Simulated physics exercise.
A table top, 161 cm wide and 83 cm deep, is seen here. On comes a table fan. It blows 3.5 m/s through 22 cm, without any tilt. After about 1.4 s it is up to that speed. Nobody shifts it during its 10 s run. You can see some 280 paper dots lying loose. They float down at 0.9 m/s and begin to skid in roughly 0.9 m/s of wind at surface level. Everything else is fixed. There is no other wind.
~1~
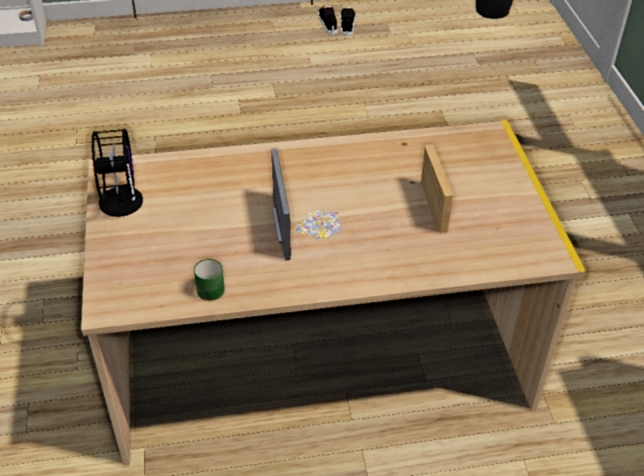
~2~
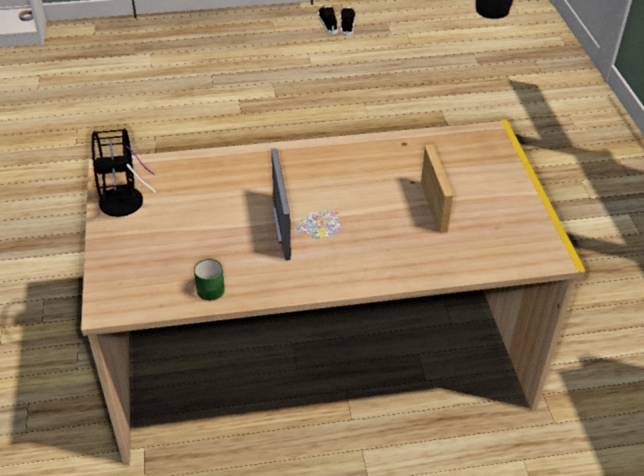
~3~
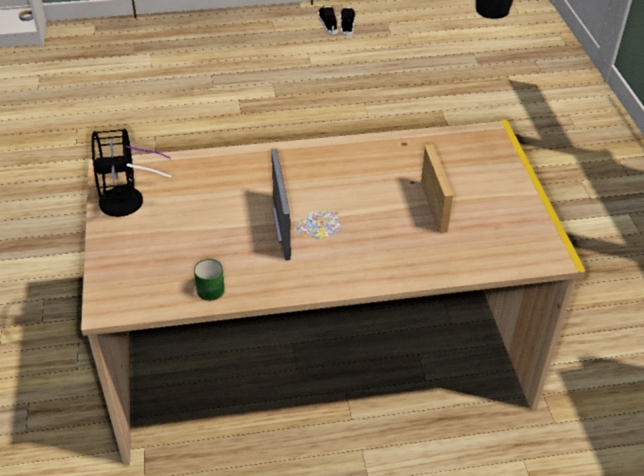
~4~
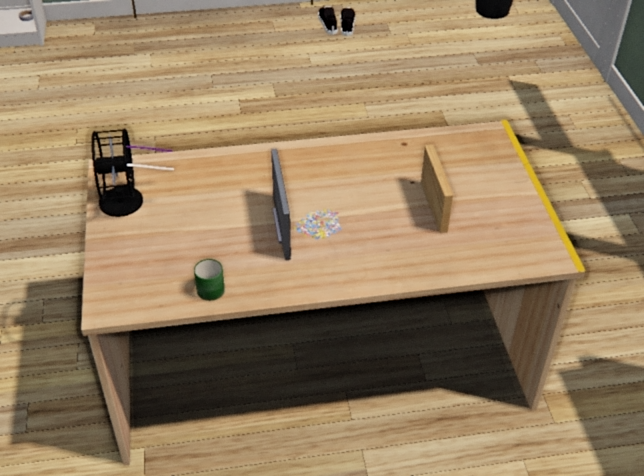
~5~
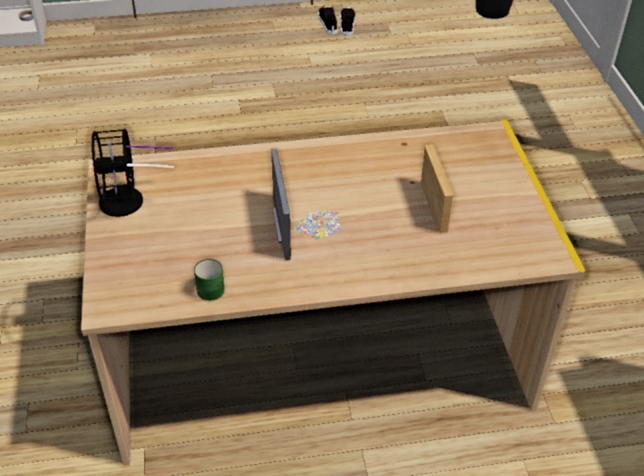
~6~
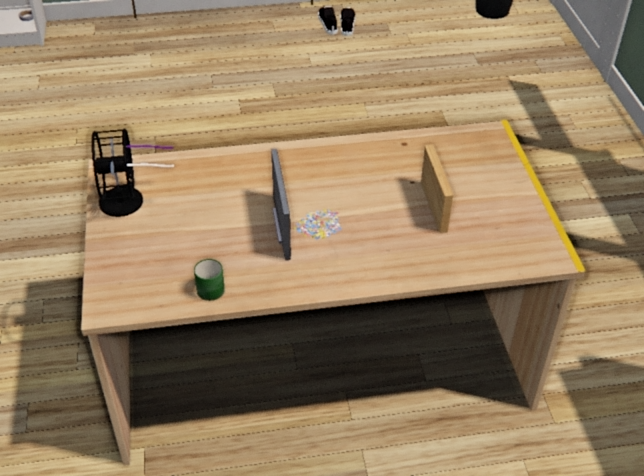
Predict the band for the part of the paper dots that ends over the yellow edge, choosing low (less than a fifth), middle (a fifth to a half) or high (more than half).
The band is low, less than a fifth.
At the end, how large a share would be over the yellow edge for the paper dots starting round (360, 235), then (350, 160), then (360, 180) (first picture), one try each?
Results, one try each: 5 %, 40 %, 80 %.
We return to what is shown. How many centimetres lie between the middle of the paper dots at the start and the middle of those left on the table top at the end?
The middle is roughly 5 cm from where it started.
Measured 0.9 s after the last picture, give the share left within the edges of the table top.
About 100 per cent remain.
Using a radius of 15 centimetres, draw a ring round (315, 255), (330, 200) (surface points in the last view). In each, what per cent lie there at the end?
First spot about 30 %, second about 70 %.
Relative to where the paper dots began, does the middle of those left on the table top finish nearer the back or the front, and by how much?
I'd say toward the rear end, by something like 5 centimetres.
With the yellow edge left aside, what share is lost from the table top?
That lands at some 0 %.
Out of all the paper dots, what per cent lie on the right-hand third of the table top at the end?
It comes out near 0 in a hundred.
Then, 0.9 s after the last picture, 0 % are over the yellow edge; the middle of those still in play is near (320, 225); 3 % have settled or left.
Then, 2.1 s after the last picture, 0 % are over the yellow edge; the middle of those still in play is near (317, 225); 5 % have settled or left.
Then, 4.4 s after the last picture, 0 % are over the yellow edge; the middle of those still in play is near (313, 221); 18 % have settled or left.
Then, 8.9 s after the last picture, at the end, 3 % are over the yellow edge; the middle of those still in play is near (313, 219).
